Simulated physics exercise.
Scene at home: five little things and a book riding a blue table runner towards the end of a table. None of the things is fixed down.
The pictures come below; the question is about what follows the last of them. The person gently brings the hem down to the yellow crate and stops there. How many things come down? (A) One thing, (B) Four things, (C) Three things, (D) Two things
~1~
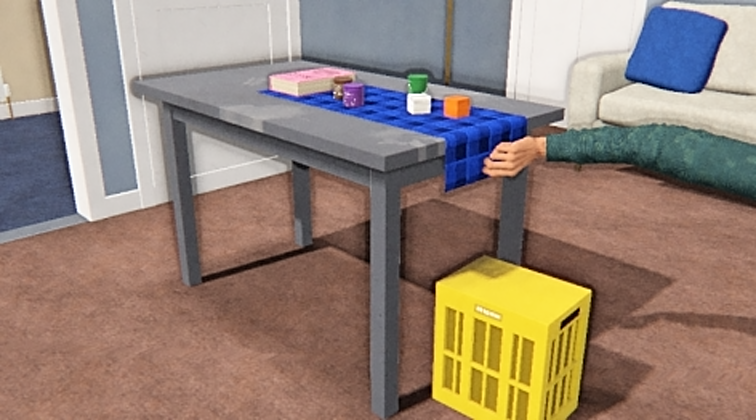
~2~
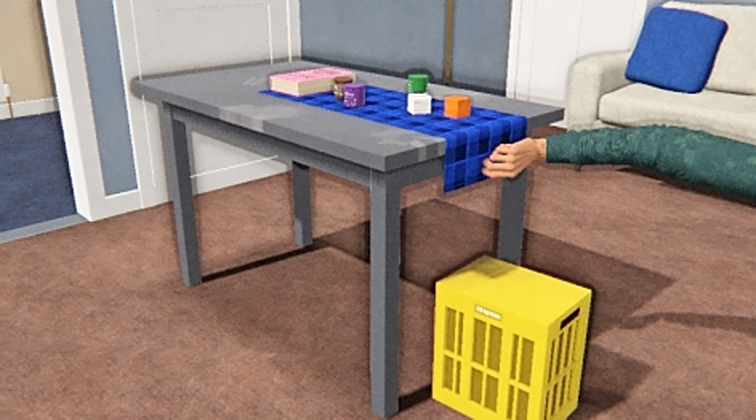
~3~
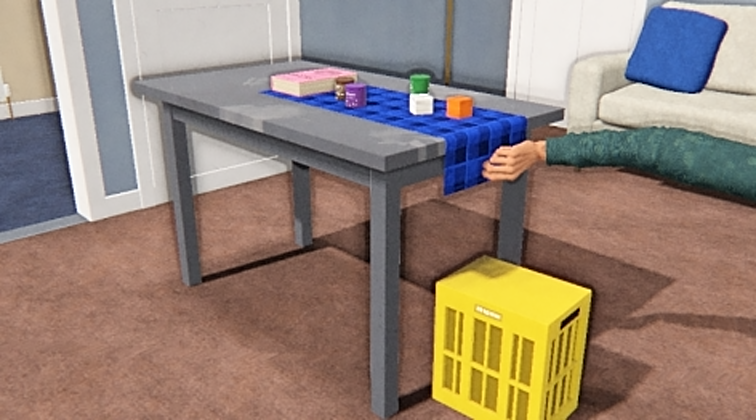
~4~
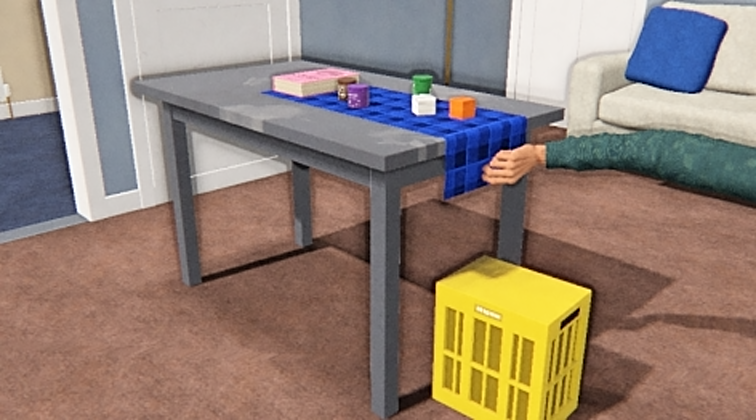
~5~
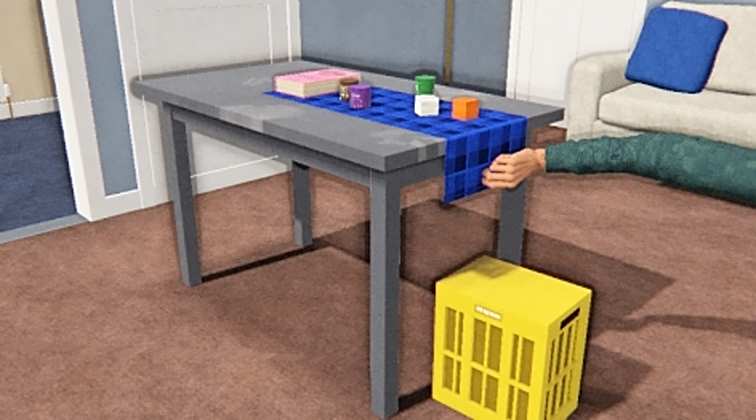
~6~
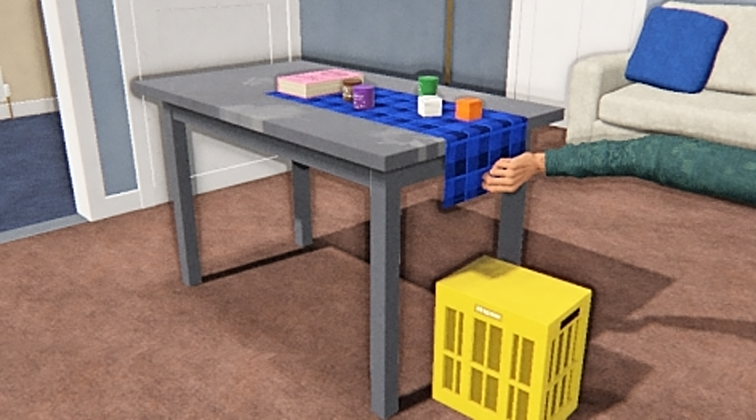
Two things (D).
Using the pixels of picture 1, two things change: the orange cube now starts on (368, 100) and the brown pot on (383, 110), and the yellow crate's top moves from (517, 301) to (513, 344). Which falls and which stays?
The orange cube stays aboard, and the brown pot does not stay aboard.
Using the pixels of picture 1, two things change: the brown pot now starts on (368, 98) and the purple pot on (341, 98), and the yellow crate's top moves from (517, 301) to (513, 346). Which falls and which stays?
So the brown pot stays there, and the purple pot stays there.
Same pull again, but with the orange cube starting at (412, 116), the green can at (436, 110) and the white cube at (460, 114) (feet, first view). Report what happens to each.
As for the orange cube, it goes off; the green can goes off; the white cube goes off.
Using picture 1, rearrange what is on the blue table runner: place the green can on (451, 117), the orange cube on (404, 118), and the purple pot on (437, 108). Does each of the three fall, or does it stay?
Result - the green can comes off, the orange cube comes off, and the purple pot comes off.
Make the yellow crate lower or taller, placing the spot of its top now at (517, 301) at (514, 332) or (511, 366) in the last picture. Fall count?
We'd see 3, then 4.
Soon after, hem near (484, 242); orange cube gone.
Then, hem on the crate; orange cube and white cube gone.
At rest, hem on the crate; orange cube and white cube gone. It carries off two.
